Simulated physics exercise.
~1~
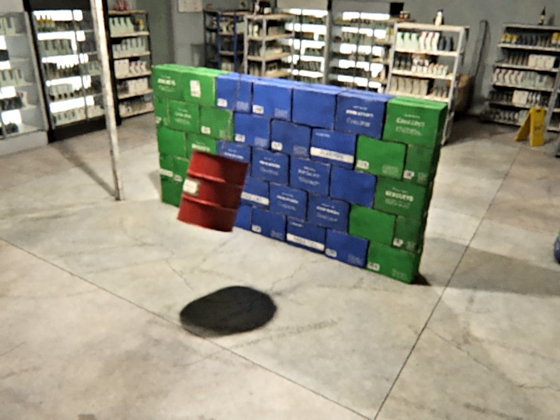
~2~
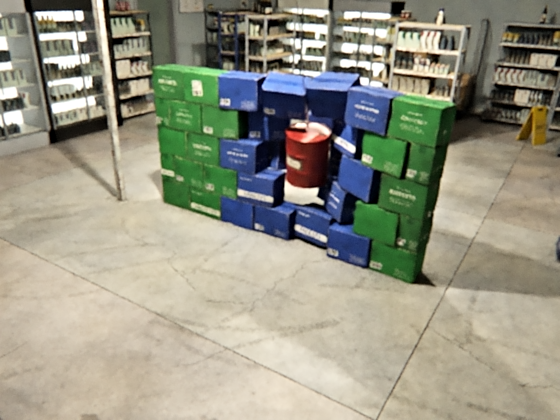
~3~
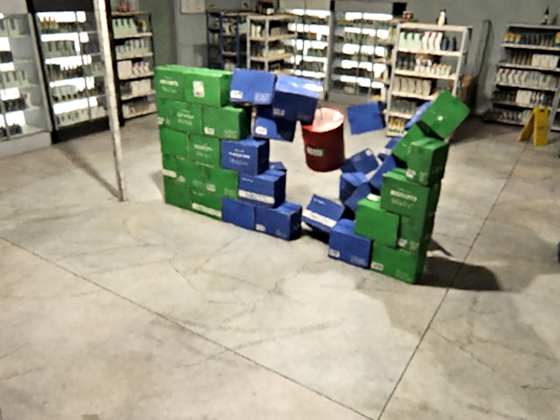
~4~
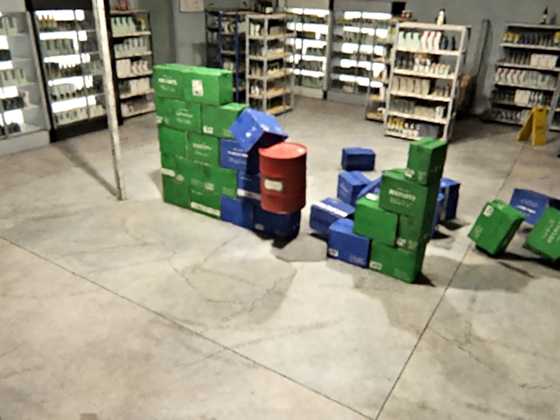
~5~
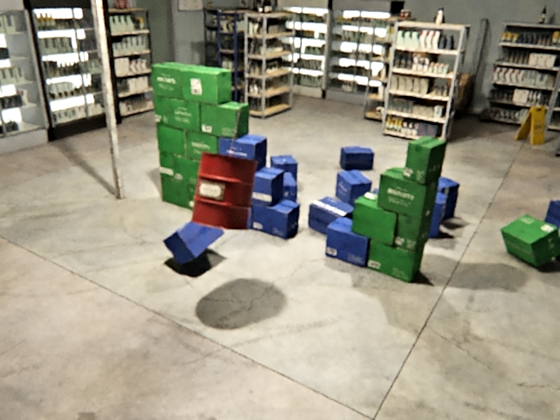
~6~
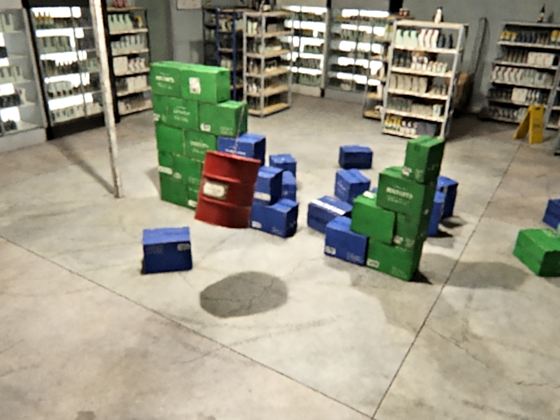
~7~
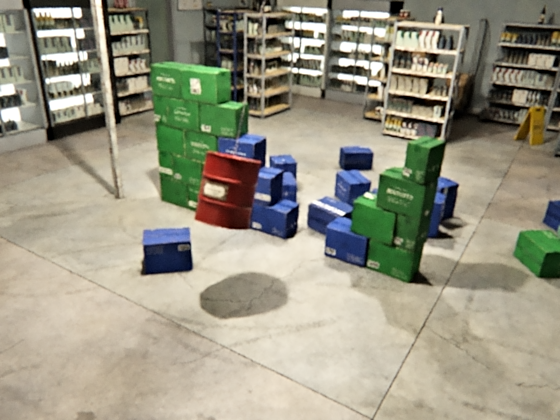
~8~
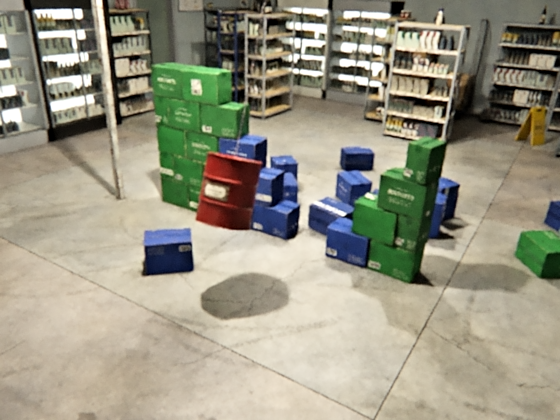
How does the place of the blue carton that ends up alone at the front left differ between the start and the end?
At the start it sits in the top row of the wall, near the middle. At the end it lies on the floor in front of the wall's left part, apart from the other cartons.
